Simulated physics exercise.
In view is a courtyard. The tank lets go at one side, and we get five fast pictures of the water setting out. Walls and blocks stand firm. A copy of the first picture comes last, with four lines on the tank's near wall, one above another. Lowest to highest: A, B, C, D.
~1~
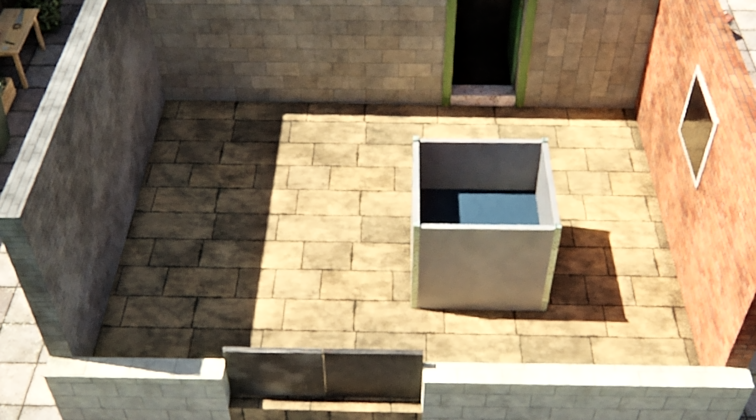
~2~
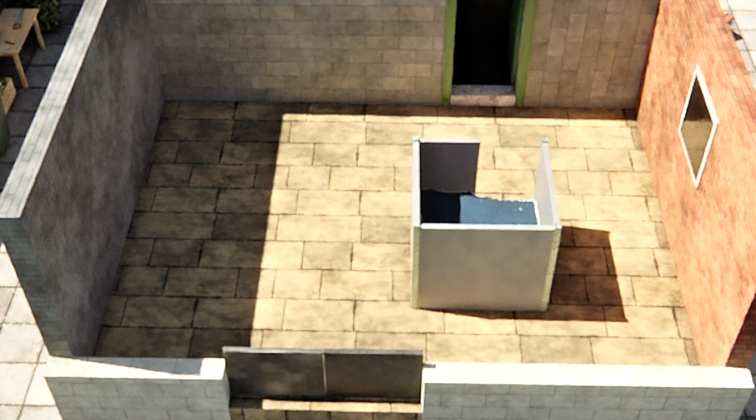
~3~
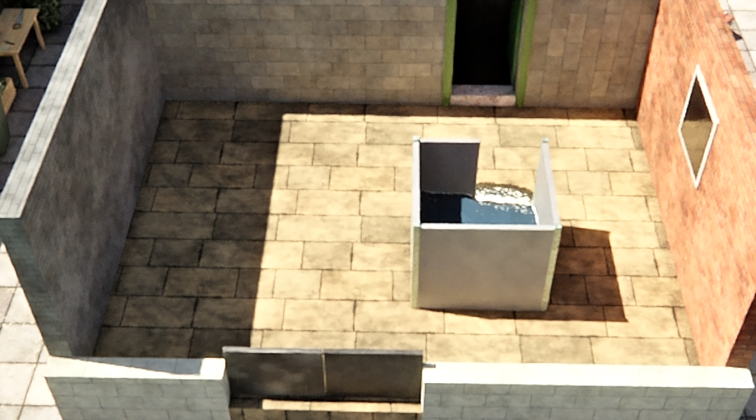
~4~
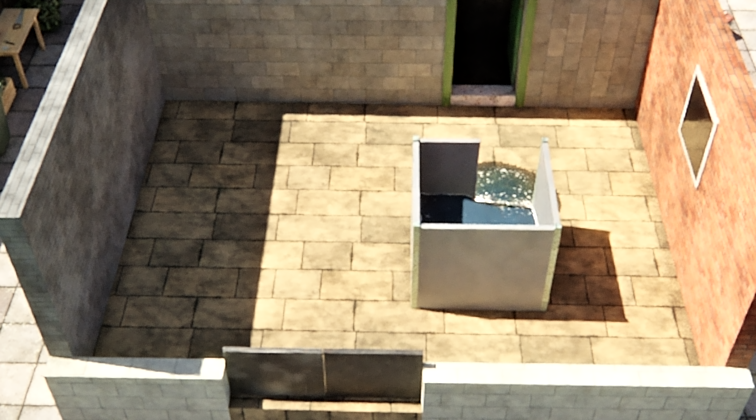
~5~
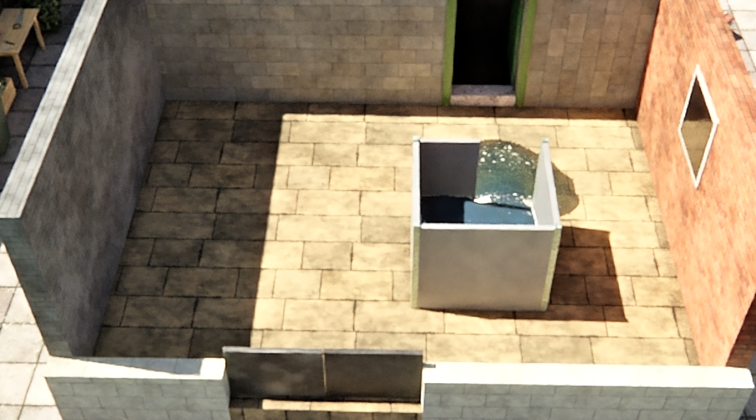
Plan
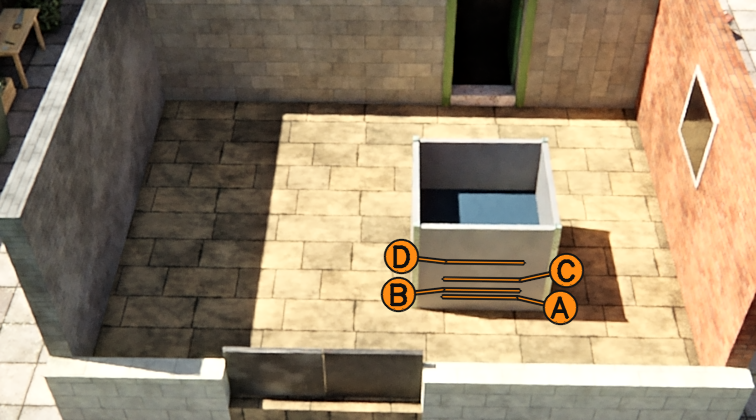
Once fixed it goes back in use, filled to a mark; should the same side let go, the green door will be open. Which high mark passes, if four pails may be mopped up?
C will do.
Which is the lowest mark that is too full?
It is D.
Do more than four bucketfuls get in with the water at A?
No, that is safe.
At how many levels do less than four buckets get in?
Three of the four.
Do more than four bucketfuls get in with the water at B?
No.
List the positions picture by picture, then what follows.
Water in the tank at rest, its middle at (479, 229); foot of the green doorway at (482, 106); shut gate at (324, 358), in the first picture.
Water covers 1 % of the ground, its front hidden from here, in the second picture.
Water covers 2 % of the ground, its front hidden from here, in the third picture.
Water covers 4 % of the ground, its front hidden from here, in the fourth picture.
Water covers 7 % of the ground, its front hidden from here, in the fifth picture.
On the marked copy, A at (480, 297); B at (481, 290); C at (482, 279); D at (484, 262); from the bottom up A, B, C, D.
If A is chosen, nothing gets over.
If B is chosen, nothing gets over.
If C is chosen, a splash gets over, under a bucket.
If D is chosen, about 8 bucketfuls get in.
